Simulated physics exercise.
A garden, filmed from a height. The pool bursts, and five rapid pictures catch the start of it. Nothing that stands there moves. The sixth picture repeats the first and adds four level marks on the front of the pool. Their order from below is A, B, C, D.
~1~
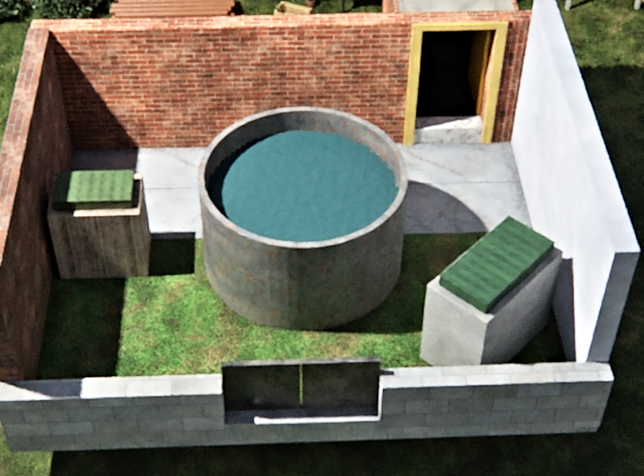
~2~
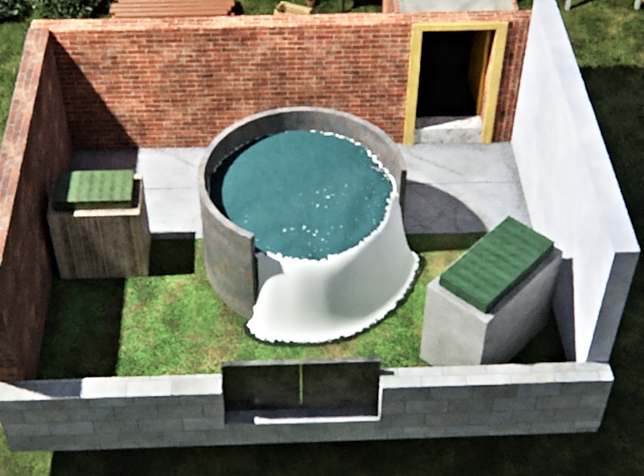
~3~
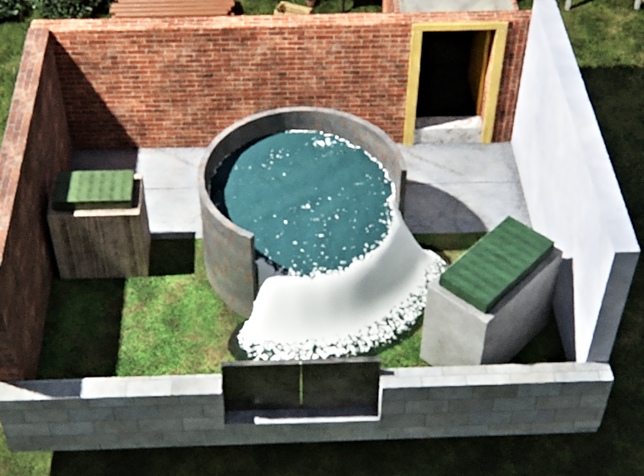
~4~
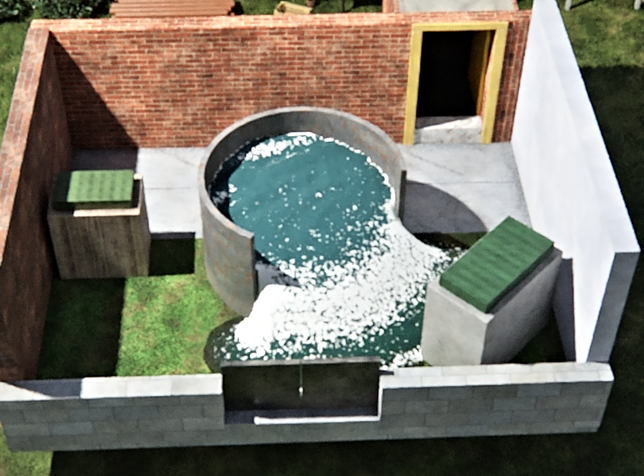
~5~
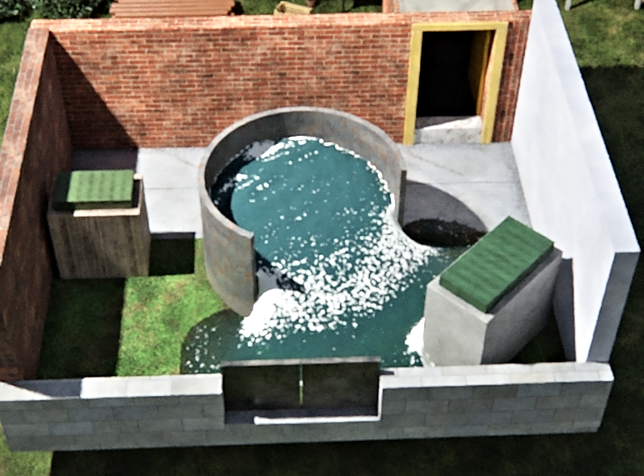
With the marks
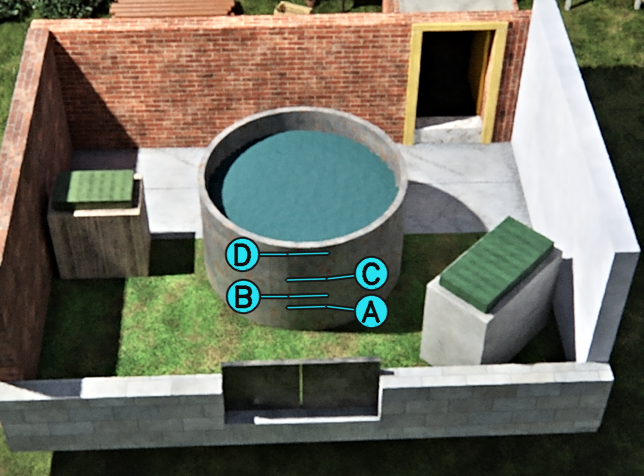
Water in a round grey pool burst out through a gap in the front of its wall, poured down in a white, foaming sheet, and spread across the grass around the right-hand block and along the front wall.
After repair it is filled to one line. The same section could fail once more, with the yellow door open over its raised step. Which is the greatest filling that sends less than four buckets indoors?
Take C.
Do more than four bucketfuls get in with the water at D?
Yes, it does.
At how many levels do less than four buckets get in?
Three of the four.
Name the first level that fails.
Here it is level D.
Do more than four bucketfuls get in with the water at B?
No.
On the marked copy, A at (307, 307); B at (307, 295); C at (307, 279); D at (307, 253); from the bottom up A, B, C, D.
Choosing A, nothing gets over.
Choosing B, nothing gets over.
Choosing C, a bucket or two gets in.
Choosing D, about 7 bucketfuls get in.
